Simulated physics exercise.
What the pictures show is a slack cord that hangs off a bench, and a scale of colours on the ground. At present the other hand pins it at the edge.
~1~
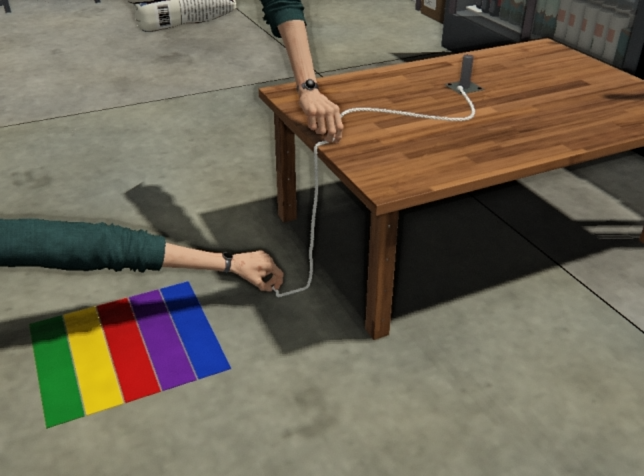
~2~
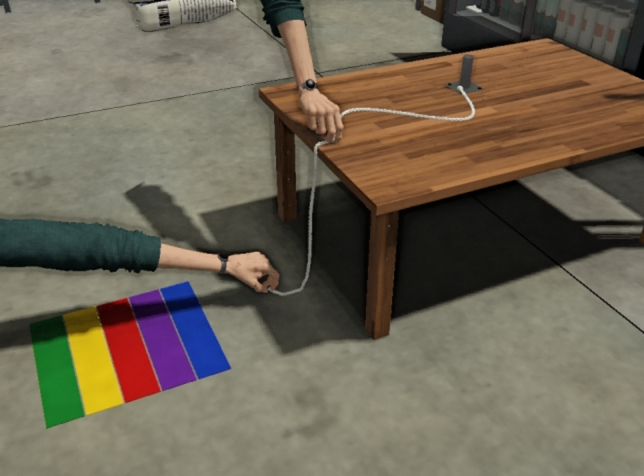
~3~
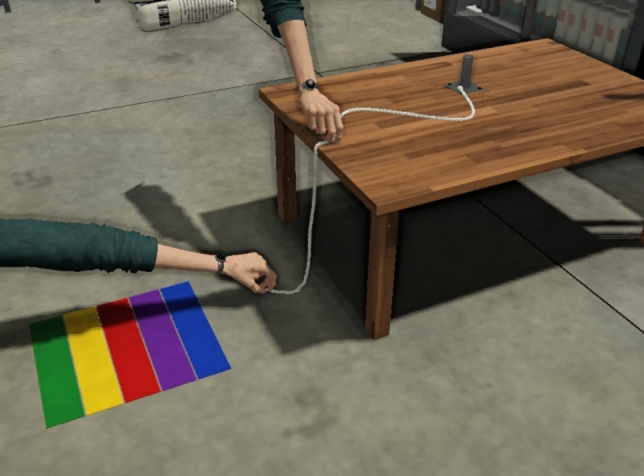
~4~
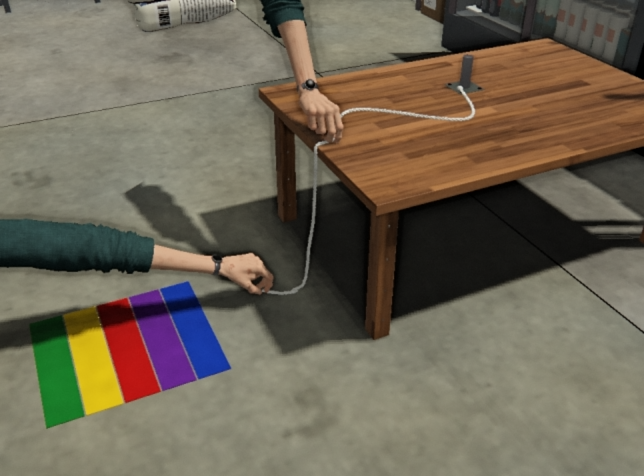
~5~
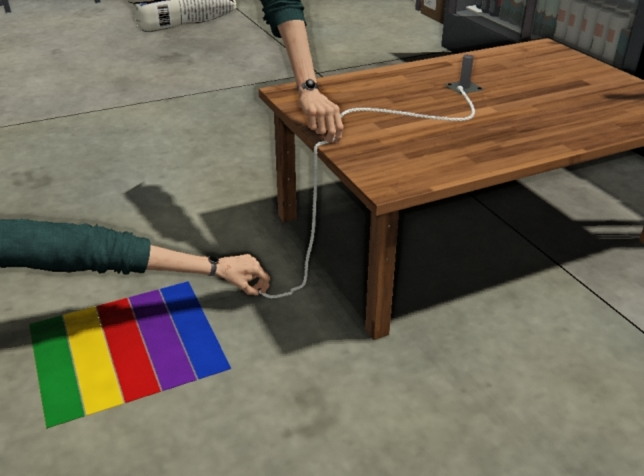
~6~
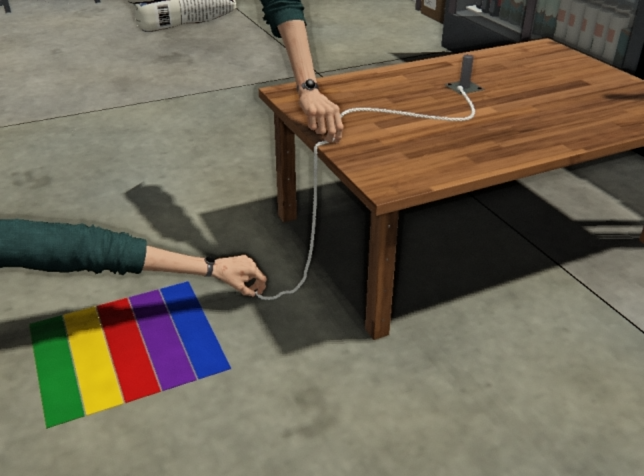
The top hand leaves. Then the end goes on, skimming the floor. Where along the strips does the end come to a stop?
Above the green strip.
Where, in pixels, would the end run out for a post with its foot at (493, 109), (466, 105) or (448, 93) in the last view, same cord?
Per try, approx.: (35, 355); (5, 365); (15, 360).
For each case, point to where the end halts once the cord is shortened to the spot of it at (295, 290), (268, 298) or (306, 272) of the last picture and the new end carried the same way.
First (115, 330), then (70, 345), then (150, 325).
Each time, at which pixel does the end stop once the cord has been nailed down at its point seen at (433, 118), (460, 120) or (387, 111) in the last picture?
(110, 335), (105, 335) and (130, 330).
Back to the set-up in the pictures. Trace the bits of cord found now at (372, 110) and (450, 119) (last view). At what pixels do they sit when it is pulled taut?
Near (330, 132) and (391, 111).
Early on, end near (107, 335); over red.
Midway, end near (70, 345); over yellow.
At the end of the slack, end near (48, 351); over green. The green one.
